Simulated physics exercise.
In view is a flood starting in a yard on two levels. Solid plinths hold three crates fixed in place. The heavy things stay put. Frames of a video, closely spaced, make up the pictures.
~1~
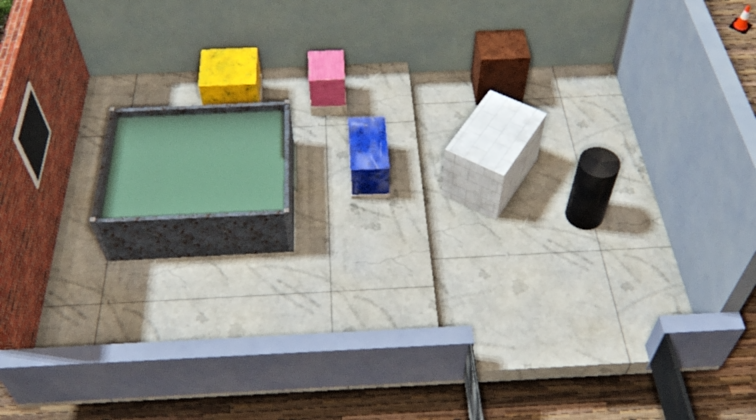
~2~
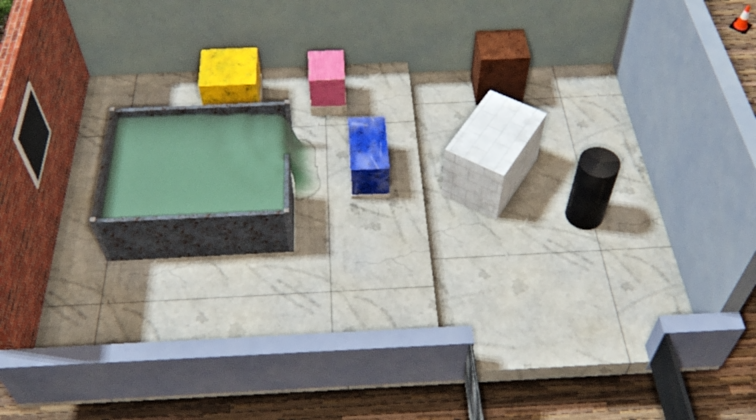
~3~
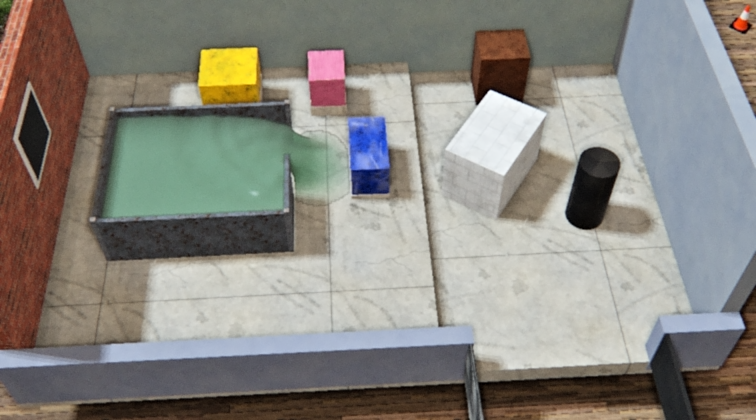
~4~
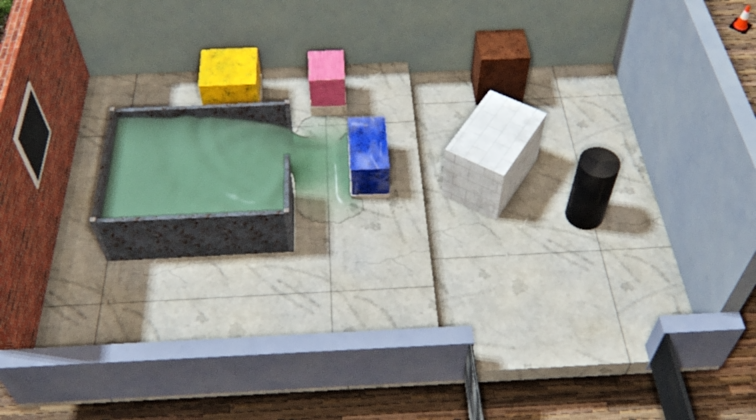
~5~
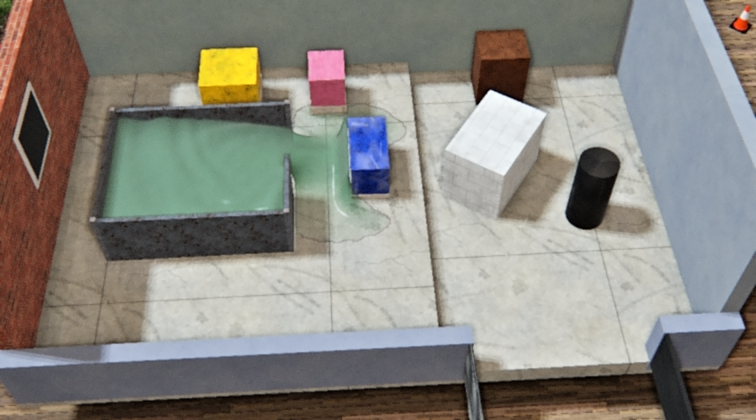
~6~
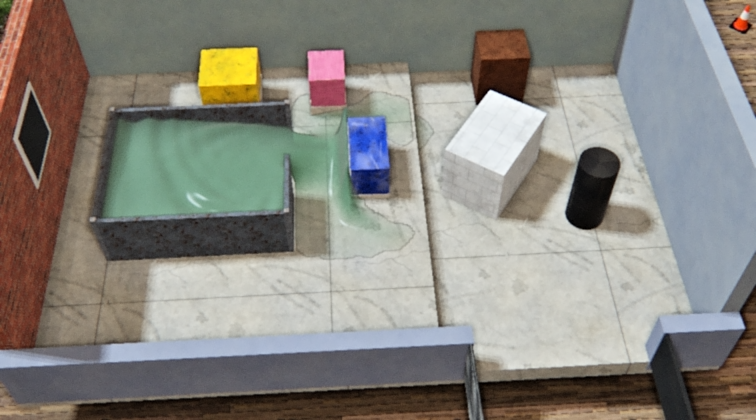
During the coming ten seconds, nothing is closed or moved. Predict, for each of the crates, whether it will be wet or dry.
In order: Blue crate: Reached by water. Yellow crate: Kept safe. Pink crate: Reached by water.
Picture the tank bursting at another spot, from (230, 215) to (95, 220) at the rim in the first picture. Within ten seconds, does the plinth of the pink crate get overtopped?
Note: Pink crate is never reached.
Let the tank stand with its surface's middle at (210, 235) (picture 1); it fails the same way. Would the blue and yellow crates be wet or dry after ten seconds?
Taking each in turn, blue gets flooded, while yellow stays clear.
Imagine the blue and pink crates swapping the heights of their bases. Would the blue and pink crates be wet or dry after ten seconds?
Blue: Is reached; pink: Is reached.
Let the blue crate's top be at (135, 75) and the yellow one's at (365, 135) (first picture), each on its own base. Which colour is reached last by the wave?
Crate marked blue.
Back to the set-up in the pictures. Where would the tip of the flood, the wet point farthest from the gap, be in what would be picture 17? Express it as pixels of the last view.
By then the tip should be at about (611, 64).
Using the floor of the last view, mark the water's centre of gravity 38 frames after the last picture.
I'd say around (336, 185).
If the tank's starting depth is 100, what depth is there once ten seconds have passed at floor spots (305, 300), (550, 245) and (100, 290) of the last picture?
4, 8 and 10 in a hundred, in turn.
A moment on, water covers 25 % of the floor; the blue crate water round its plinth, the yellow crate water round its plinth, the pink crate water round its plinth.
Next, water covers 40 % of the floor; the blue crate water round its plinth, the yellow crate water round its plinth, the pink crate water round its plinth.
Then, water covers 70 % of the floor; the blue crate water round its plinth, the yellow crate water round its plinth, the pink crate water round its plinth.
Later, water covers 95 % of the floor; the blue crate water round its plinth, the yellow crate water round its plinth, the pink crate water round its plinth.
In the end, water covers 95 % of the floor; the blue crate was topped, the yellow crate stayed above the water, the pink crate was topped.
